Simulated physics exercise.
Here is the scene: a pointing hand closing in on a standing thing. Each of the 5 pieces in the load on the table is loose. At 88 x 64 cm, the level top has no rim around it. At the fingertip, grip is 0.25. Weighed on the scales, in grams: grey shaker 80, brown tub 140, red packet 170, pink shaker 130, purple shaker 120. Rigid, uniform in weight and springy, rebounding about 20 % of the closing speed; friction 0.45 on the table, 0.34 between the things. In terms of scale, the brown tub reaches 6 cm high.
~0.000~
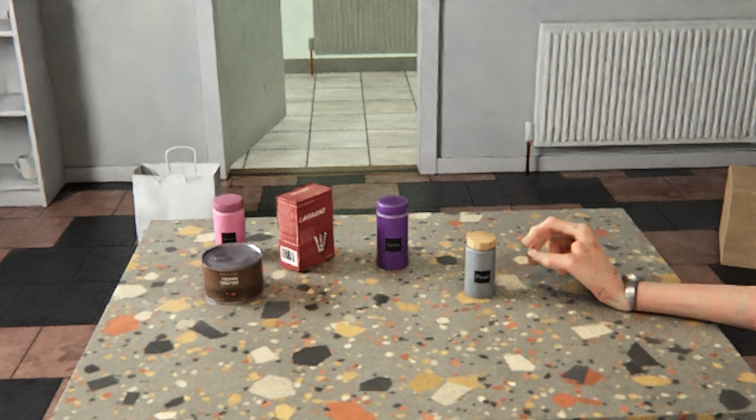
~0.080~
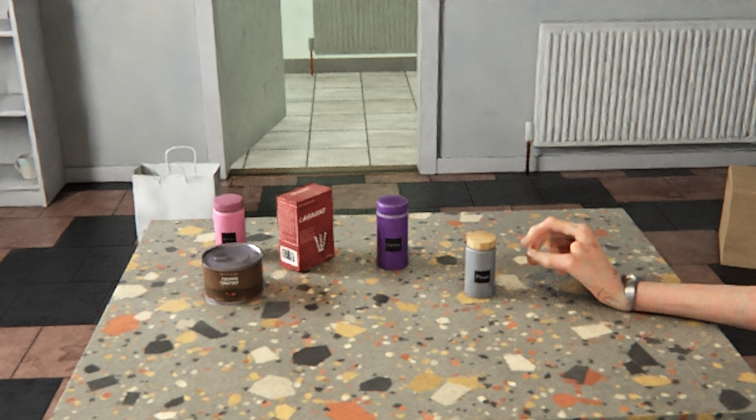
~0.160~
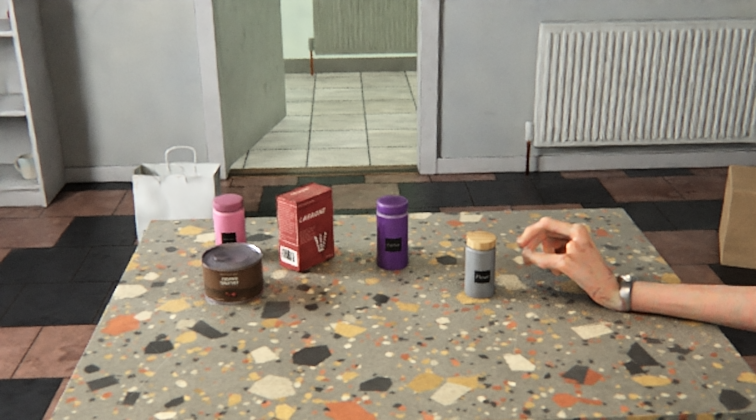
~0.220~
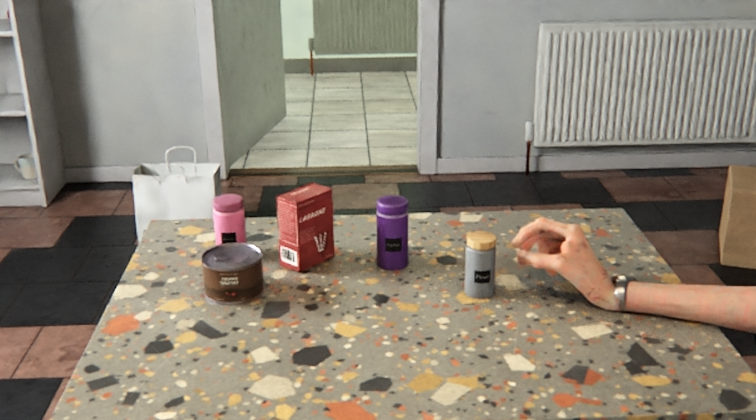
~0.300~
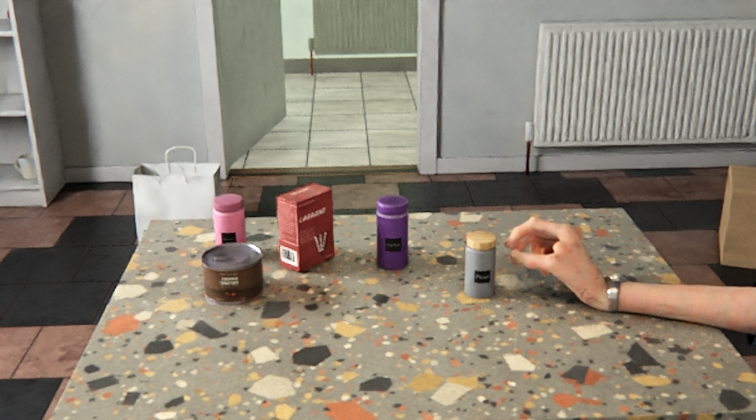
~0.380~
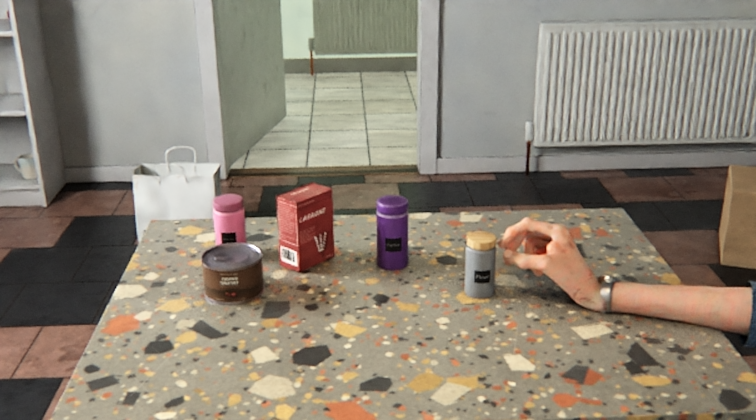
A hand with a wristband slowly moves left to the grey shaker on the speckled table.
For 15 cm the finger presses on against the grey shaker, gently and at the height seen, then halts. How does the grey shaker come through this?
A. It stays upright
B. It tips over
It tips over (B).
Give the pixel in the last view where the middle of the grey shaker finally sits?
It ends up at about (431, 281).
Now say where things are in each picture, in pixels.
Finger moved 0 cm; grey shaker (480, 265); brown tub (233, 274), in the first picture.
Finger moved 0 cm; grey shaker (480, 265); pink shaker (230, 228), in the second picture.
Finger moved 1 cm; grey shaker (480, 265); brown tub (233, 274), in the third picture.
Finger moved 2 cm; grey shaker (480, 265); pink shaker (230, 228), in the fourth picture.
Finger moved 3 cm; grey shaker (480, 265); brown tub (233, 274), in the fifth picture.
Finger moved 4 cm; grey shaker (480, 265); pink shaker (230, 228), in the sixth picture.
By 0.58 s, finger moved 6 cm; grey shaker tilted 14° near (473, 262).
By 0.88 s, finger moved 10 cm; grey shaker on its side near (438, 275).
By 0.98 s, finger moved 11 cm; grey shaker on its side near (431, 280).
By 1.38 s, finger moved 17 cm; grey shaker on its side near (431, 280).
When it is over (2.2 s), lying over on the table, grey shaker; the other 4 within 5 cm of the start. End places, in pixels of the last picture, grey shaker near (431, 281).
